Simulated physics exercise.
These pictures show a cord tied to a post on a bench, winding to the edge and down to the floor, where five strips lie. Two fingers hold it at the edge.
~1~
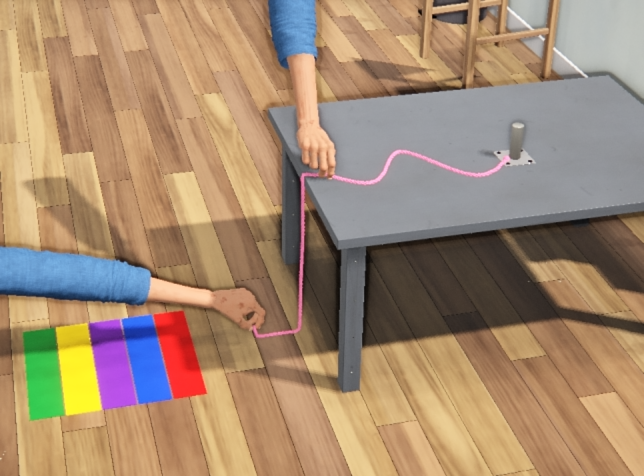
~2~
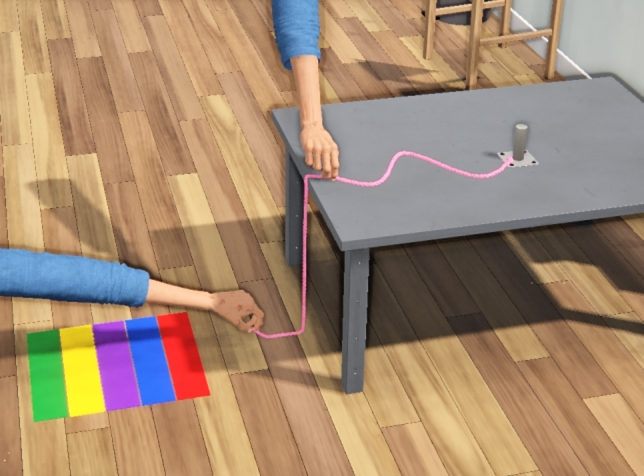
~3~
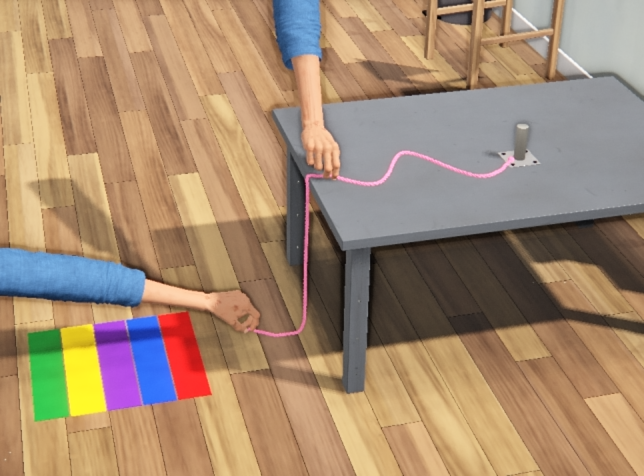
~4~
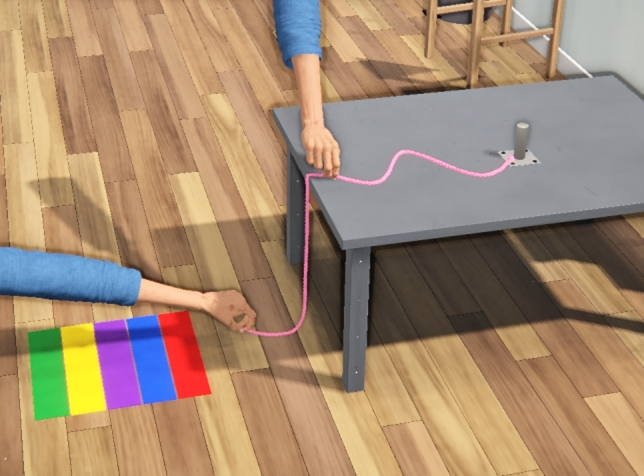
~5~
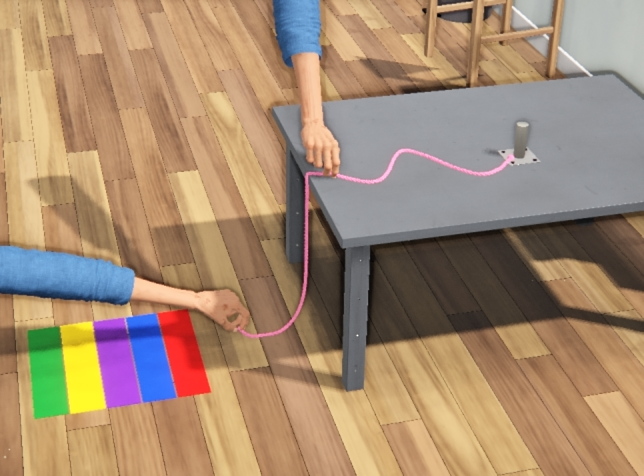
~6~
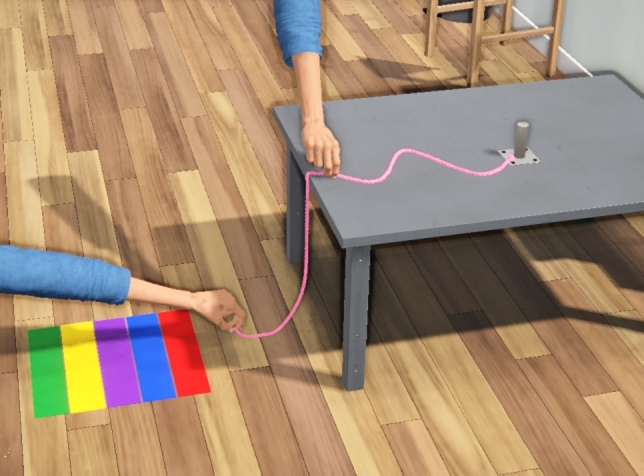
A hand near the floor draws the pink cord's end slightly left toward the colored strips.
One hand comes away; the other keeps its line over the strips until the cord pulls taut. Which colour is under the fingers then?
It halts on the green strip.
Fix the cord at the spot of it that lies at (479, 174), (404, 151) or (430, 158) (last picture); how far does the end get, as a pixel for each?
Near (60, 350), (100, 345) and (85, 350).
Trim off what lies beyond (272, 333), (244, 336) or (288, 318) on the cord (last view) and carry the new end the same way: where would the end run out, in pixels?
In that order: (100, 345), (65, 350) and (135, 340).
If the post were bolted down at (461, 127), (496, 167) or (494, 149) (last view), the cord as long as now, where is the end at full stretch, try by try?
The places are (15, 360), (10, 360) and (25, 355).
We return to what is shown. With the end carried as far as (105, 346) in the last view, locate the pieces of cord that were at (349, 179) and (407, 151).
At (299, 209), then (377, 170).
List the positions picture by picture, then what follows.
In the first picture, end (254, 326); red (186, 380); blue (152, 385); purple (117, 390); yellow (81, 395); green (45, 401).
In the second picture, end (253, 328); cord through (492, 174) (422, 157) (384, 179) (309, 178) (305, 249) (303, 316).
In the third picture, end (249, 329).
In the fourth picture, end (245, 328); cord through (494, 173) (423, 156) (385, 178) (310, 177) (306, 248) (303, 315).
In the fifth picture, end (238, 328).
In the sixth picture, end (234, 328); cord through (494, 172) (423, 155) (385, 176) (310, 175) (306, 246) (292, 313).
Soon after, end near (105, 346); over purple.
After that, end near (66, 351); over yellow.
At the stop, end near (44, 355); over green. Over green.
